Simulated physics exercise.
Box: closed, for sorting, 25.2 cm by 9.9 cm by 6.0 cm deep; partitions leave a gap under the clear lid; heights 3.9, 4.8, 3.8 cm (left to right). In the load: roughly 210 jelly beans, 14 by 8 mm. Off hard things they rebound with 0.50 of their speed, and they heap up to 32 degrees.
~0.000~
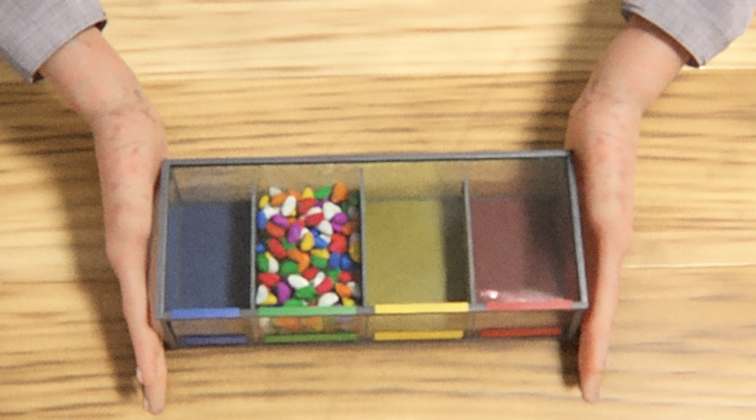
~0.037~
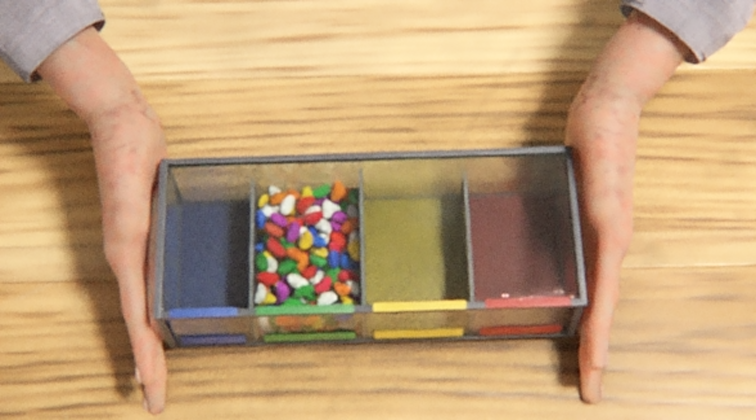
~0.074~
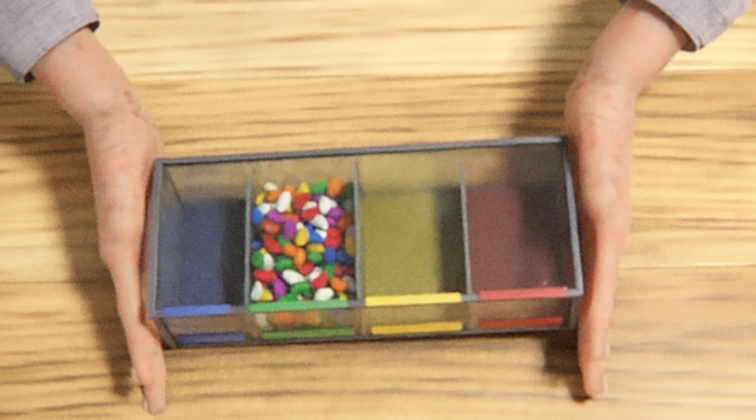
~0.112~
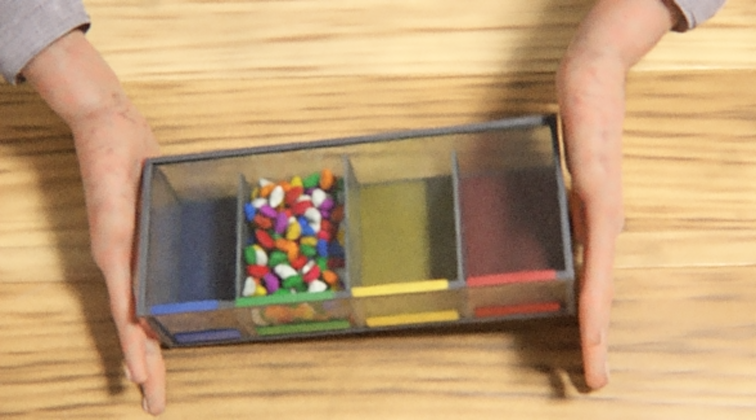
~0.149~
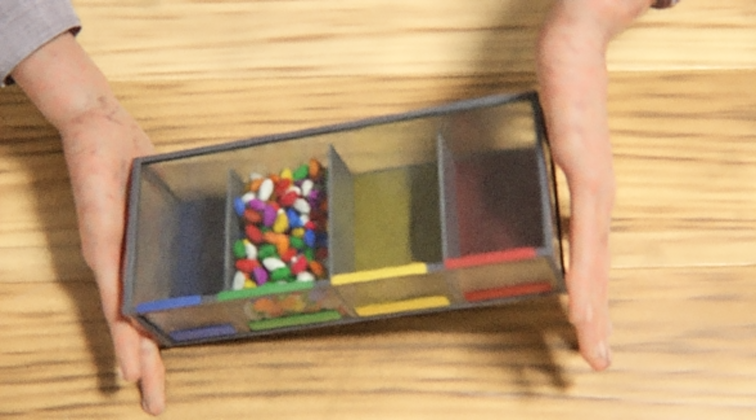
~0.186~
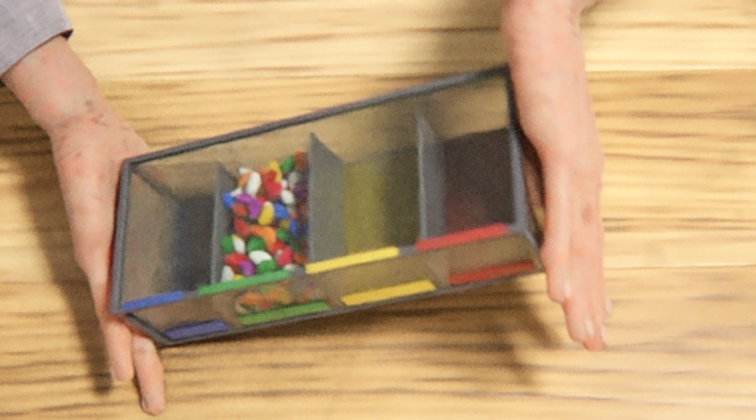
On a wooden tabletop, two hands hold a clear-lidded box with blue, green, yellow and red compartments, colourful jelly beans filling only the green one. The box sits nearly level at first, then the hands tilt it increasingly, its right side rising while the beans remain in the green compartment.
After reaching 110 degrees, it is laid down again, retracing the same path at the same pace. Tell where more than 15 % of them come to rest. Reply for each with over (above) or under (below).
Red - under, blue - over, green - over, yellow - under.
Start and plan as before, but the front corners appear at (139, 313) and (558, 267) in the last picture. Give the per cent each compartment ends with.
Red 0 %, blue 70 %, green 30 %, yellow 0 %.
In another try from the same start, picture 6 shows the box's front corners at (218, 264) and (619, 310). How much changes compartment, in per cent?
I'd say close to 10 in a hundred.
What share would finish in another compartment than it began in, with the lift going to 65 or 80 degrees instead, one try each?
25 and 40 %.
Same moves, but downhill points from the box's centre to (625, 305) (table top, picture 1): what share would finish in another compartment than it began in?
I'd say close to 5 %.
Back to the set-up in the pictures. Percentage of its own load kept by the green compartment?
Fraction kept: Approx. 30 %.
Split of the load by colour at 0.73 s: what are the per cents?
Red 0, blue 35, green 65, yellow 0.
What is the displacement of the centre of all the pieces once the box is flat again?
The balance point ends up some 4.5 centimetres from where it began.
After 0.73 s, tilt 109 degrees; blue 35 %, green 65 %.
Then, at 1.09 s, tilt 47 degrees; blue 65 %, green 35 %.
After 1.54 s, tilt 0 degrees; blue 65 %, green 35 %.
At rest (1.9 s), red 0 %, blue 65 %, green 35 %, yellow 0 %.
